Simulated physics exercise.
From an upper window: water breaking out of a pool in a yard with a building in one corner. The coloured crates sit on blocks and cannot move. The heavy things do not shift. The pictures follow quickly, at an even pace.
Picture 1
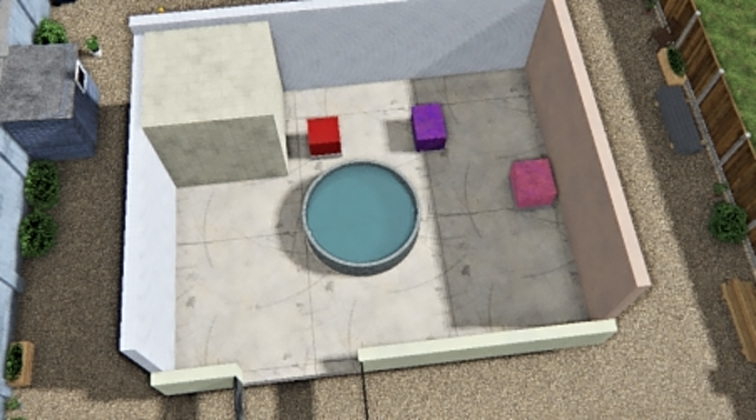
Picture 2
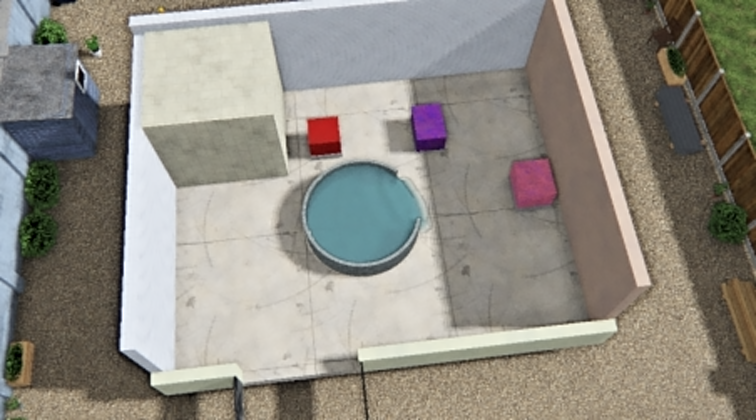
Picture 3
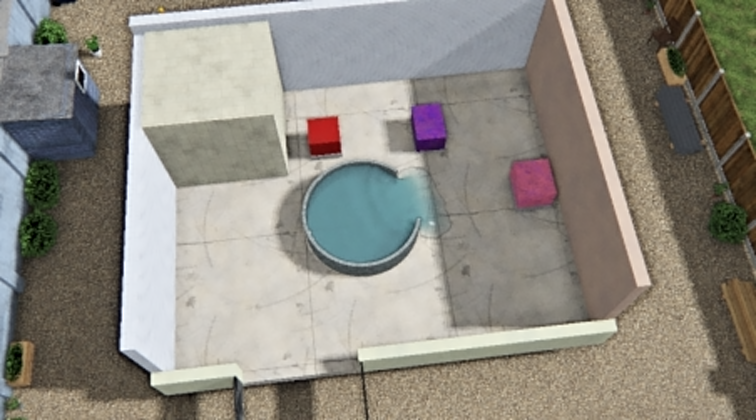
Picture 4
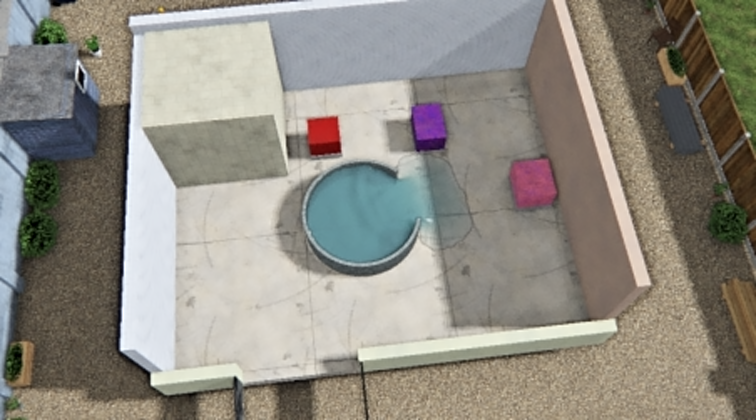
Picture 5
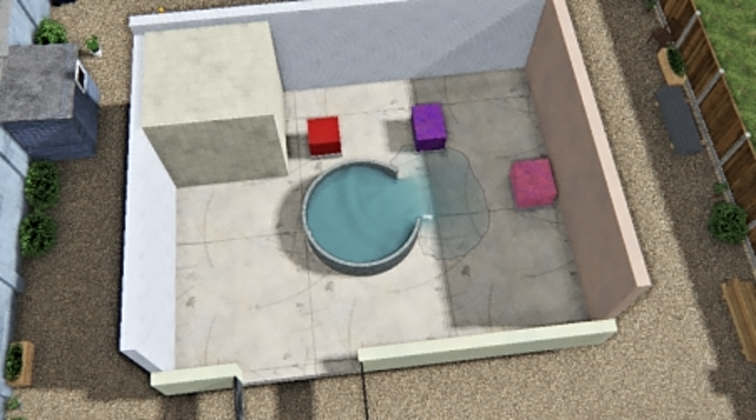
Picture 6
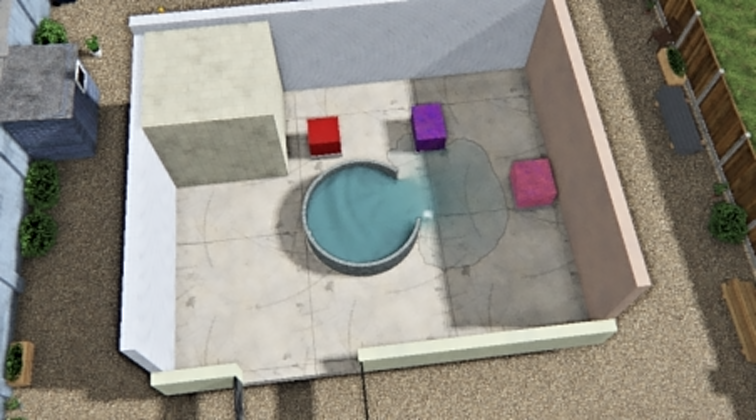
To begin with, a round pool of still water sits in a walled yard, with red, purple and pink blocks nearby and a building in the corner. A gap opens on the pool's right side and water pours out, then spreads rightward across the shaded paving in a widening sheet toward the pink block.
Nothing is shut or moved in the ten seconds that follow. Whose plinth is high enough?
The pink crate is soaked; the red crate keeps dry; the purple crate is soaked.
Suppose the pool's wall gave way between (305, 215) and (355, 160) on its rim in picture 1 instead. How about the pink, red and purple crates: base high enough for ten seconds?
The pink one stays dry; the red one is wetted; the purple one takes water.
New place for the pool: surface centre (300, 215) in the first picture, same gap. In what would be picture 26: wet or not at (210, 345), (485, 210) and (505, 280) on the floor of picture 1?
In turn: Not flooded, under water, awash.
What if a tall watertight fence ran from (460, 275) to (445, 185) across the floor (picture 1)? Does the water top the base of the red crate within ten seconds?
One by one: The red crate stays dry.
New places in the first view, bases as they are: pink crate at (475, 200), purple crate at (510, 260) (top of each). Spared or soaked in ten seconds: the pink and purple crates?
Then: The pink one is topped; the purple one gets wet.
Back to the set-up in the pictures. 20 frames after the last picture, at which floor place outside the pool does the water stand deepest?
At about (517, 80).
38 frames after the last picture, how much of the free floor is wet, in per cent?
Roughly 65 per cent.
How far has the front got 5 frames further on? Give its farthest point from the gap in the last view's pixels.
Close to (533, 115).
A moment on, water covers 20 % of the floor; the pink crate water round its plinth, the red crate not reached, the purple crate water round its plinth.
Next, water covers 30 % of the floor; the pink crate water round its plinth, the red crate not reached, the purple crate water round its plinth.
Then, water covers 35 % of the floor; the pink crate water round its plinth, the red crate water round its plinth, the purple crate water round its plinth.
Later, water covers 65 % of the floor; the pink crate water round its plinth, the red crate water round its plinth, the purple crate water round its plinth.
In the end, water covers 90 % of the floor; the pink crate was topped, the red crate stayed above the water, the purple crate was topped.
